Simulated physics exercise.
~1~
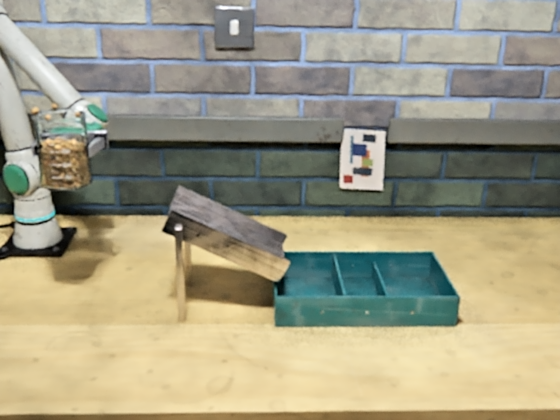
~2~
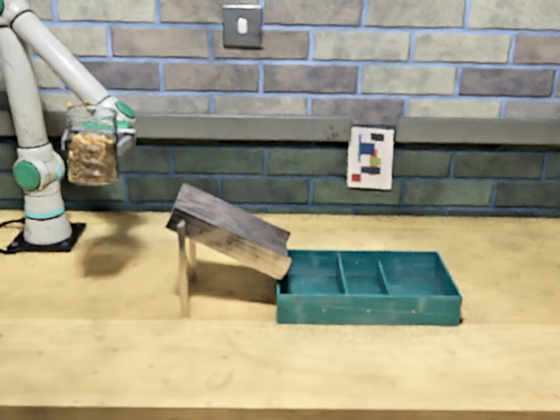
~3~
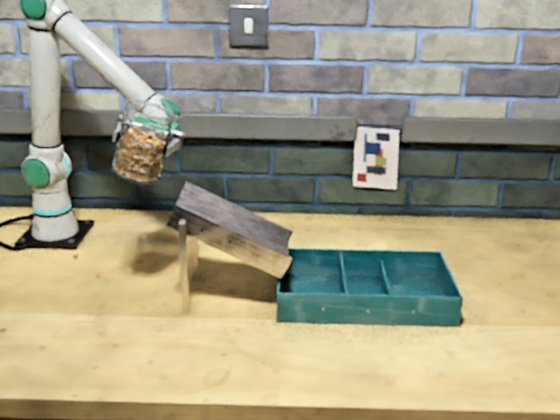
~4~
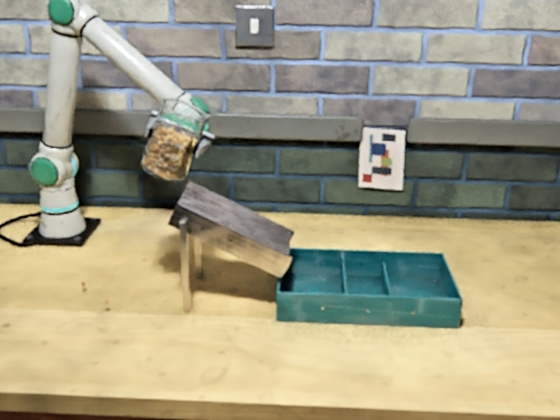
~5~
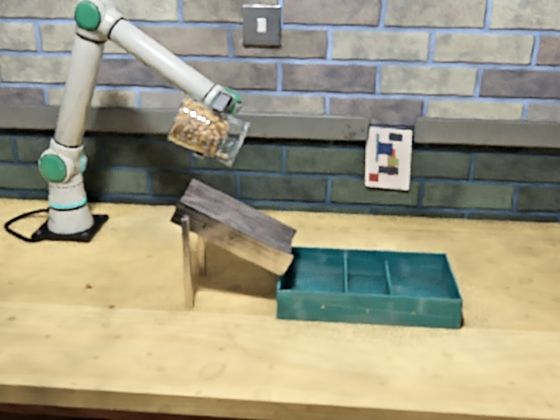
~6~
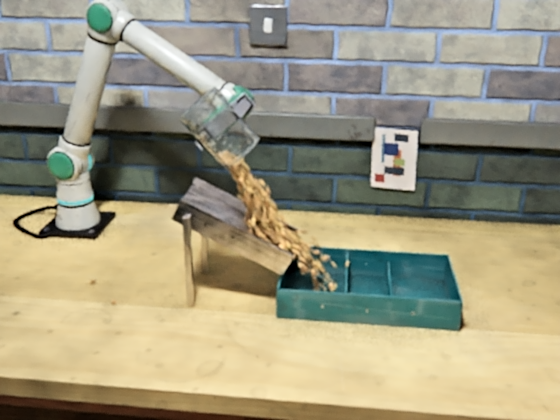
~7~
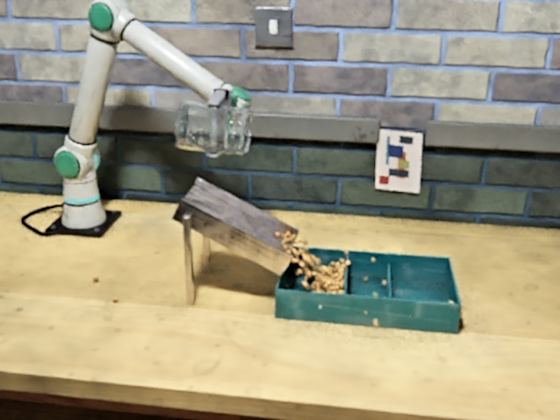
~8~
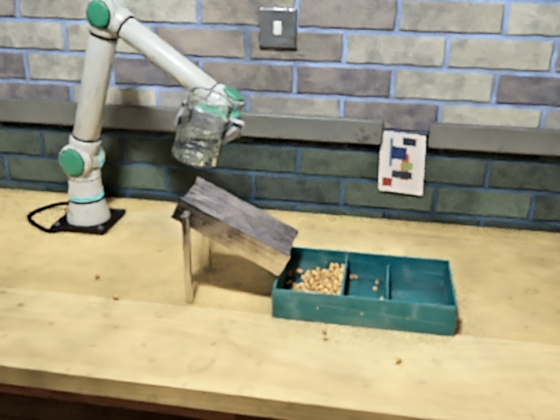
A robot arm carried a clear container of chickpeas to the right and tipped them down a sloping wooden chute into a green divided box, then turned the emptied container back towards upright, leaving most in the left section and a few scattered elsewhere.
